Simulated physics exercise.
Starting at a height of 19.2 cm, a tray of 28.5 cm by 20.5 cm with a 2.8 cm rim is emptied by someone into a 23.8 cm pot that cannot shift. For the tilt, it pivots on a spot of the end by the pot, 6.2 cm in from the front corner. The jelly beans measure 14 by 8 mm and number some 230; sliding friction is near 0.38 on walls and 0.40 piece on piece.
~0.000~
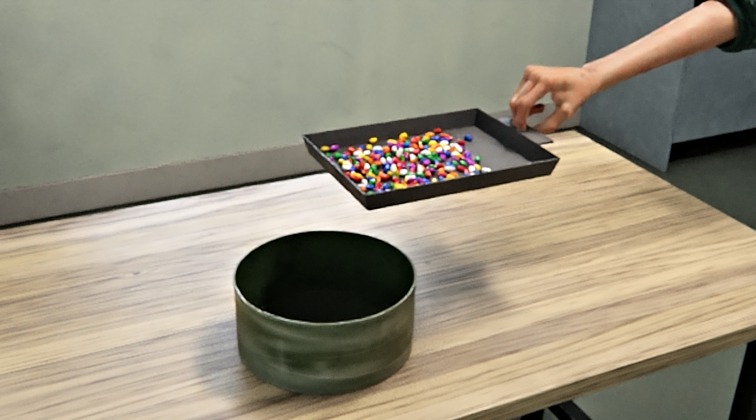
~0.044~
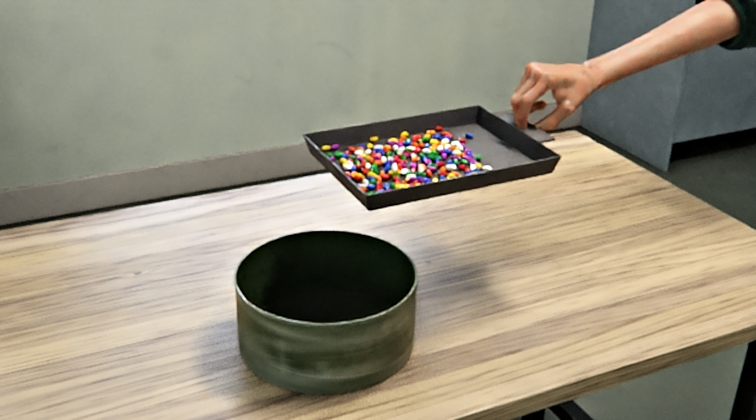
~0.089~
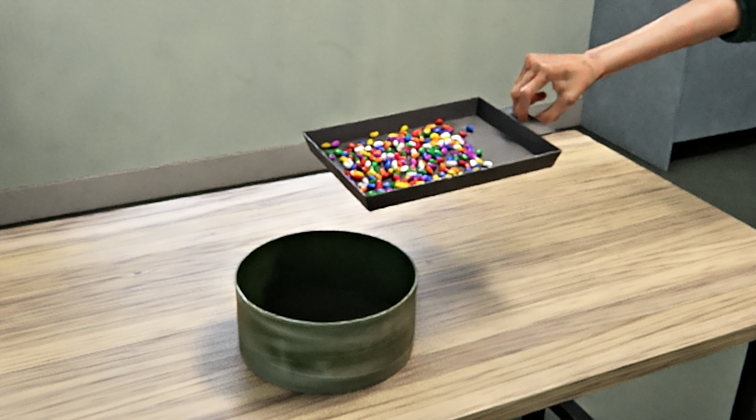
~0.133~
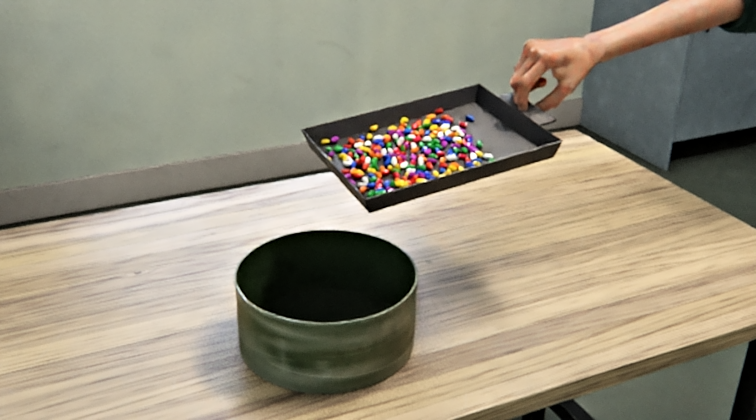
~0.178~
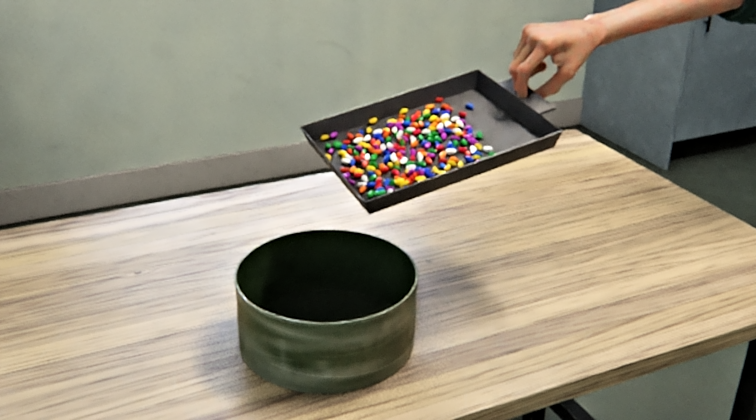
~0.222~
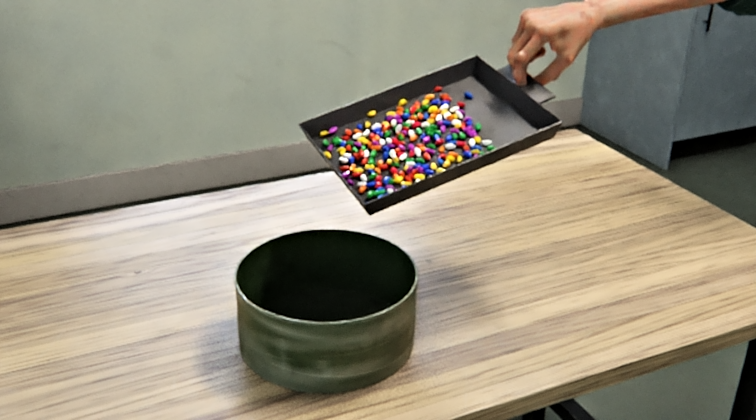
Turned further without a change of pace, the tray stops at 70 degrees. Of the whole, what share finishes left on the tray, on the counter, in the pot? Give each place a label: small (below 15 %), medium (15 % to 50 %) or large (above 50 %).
Shares by place: Tray medium, counter small, pot large.
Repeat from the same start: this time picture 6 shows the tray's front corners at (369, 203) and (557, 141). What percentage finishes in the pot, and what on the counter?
Final per cent - pot 60, counter 5.
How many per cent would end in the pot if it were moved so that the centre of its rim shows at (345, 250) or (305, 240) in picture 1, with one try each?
Near 60 and 30 percent, one try each.
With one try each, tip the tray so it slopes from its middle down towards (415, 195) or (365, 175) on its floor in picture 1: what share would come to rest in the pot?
The share comes to about 70 in a hundred, then about 25 in a hundred.
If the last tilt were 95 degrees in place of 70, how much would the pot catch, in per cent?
About 100 in a hundred would end up in the pot.
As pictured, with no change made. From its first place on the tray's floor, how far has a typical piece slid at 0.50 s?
Roughly 4 cm.
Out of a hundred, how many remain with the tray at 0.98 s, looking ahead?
Of the load, some 55 percent.
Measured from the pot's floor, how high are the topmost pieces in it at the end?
About 1.5 centimetres.
After 0.50 s, tilt 43 degrees; the tray holds 100 %, the pot 0 %.
After 0.68 s, tilt 61 degrees; the tray holds 100 %, the pot 0 %.
Then, at 0.98 s, tilt 70 degrees; the tray holds 55 %, the pot 35 %.
By 3.2 s all is still; tray 35 %, counter 0 %, pot 65 %.
